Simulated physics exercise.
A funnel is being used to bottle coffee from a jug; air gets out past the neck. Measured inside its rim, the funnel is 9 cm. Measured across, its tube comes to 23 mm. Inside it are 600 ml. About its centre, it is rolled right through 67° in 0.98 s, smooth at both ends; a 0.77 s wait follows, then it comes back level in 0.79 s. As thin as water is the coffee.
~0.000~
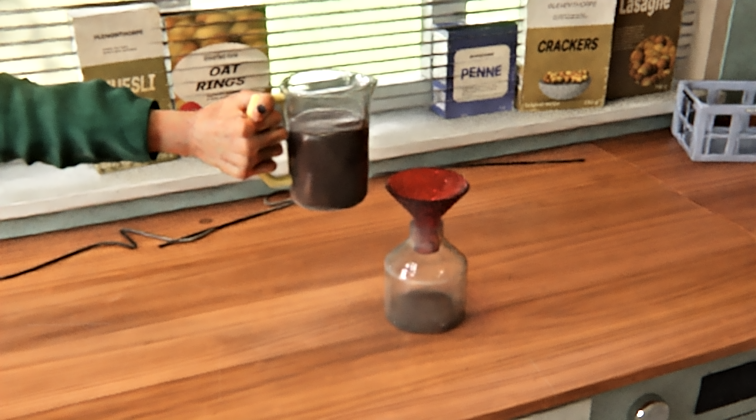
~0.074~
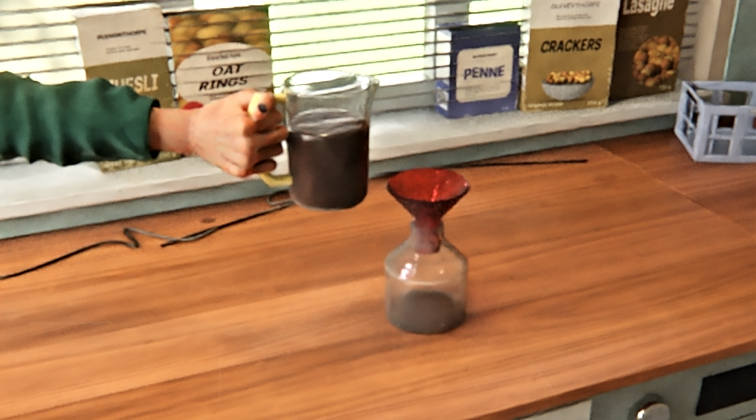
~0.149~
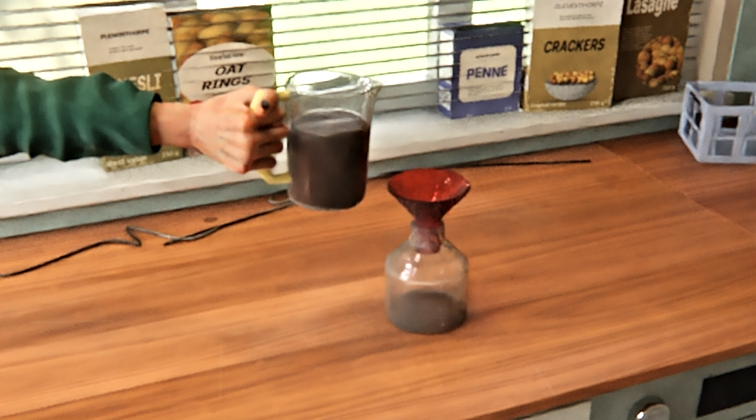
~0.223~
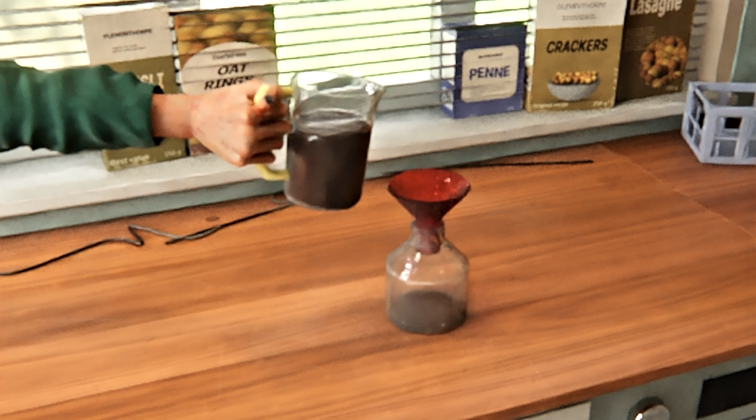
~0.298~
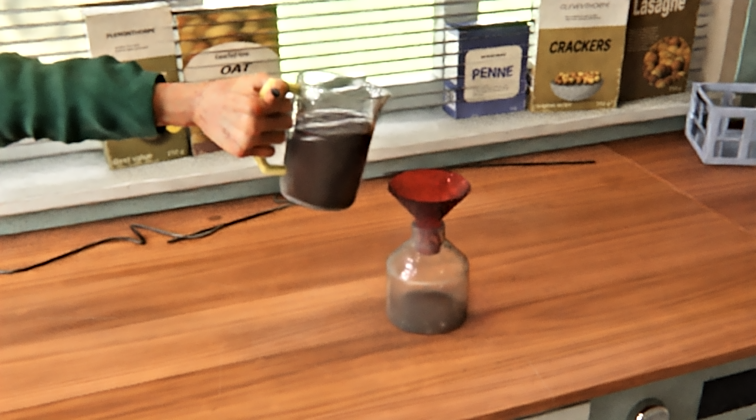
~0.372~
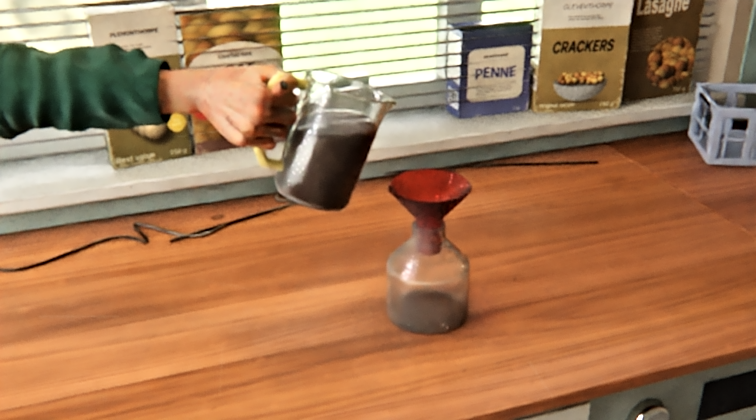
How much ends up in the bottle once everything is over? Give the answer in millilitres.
Roughly 290 ml.
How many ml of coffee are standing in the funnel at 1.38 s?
I'd put it at about 70 ml.
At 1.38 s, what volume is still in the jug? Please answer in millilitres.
Remaining volume: Approx. 360 ml.
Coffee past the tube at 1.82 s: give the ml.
Volume estimate: Close to 250 ml.
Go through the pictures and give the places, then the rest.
In the first frame, tilt 0°; pouring edge (377, 77); surface from (295, 124) to (353, 115); the funnel's rim runs from (393, 194) to (461, 182).
In the second frame, tilt 1°; pouring edge (379, 79); surface from (293, 123) to (353, 115).
In the third frame, tilt 4°; pouring edge (382, 82); surface from (299, 124) to (353, 116).
In the fourth frame, tilt 8°; pouring edge (386, 86); surface from (298, 123) to (354, 115).
In the fifth frame, tilt 14°; pouring edge (391, 92); surface from (296, 126) to (363, 119).
In the sixth frame, tilt 21°; pouring edge (396, 100); surface from (294, 133) to (363, 118).
Then, 0.95 s in, the tilt is 67° and 25 ml has passed the tube, 30 ml is in the funnel, 505 ml in the jug and 0 ml has missed.
Then, 1.38 s in, the tilt is 67° and 135 ml has passed the tube, 70 ml is in the funnel, 360 ml in the jug and 10 ml has missed.
Then, 1.82 s in, the tilt is 66° and 245 ml has passed the tube, 30 ml is in the funnel, 305 ml in the jug and 20 ml has missed.
Then, 2.30 s in, the tilt is 14° and 290 ml has passed the tube, 0 ml is in the funnel, 295 ml in the jug and 20 ml has missed.
Finally, 290 ml has passed the tube, 0 ml is in the funnel, 295 ml in the jug and 20 ml has missed.
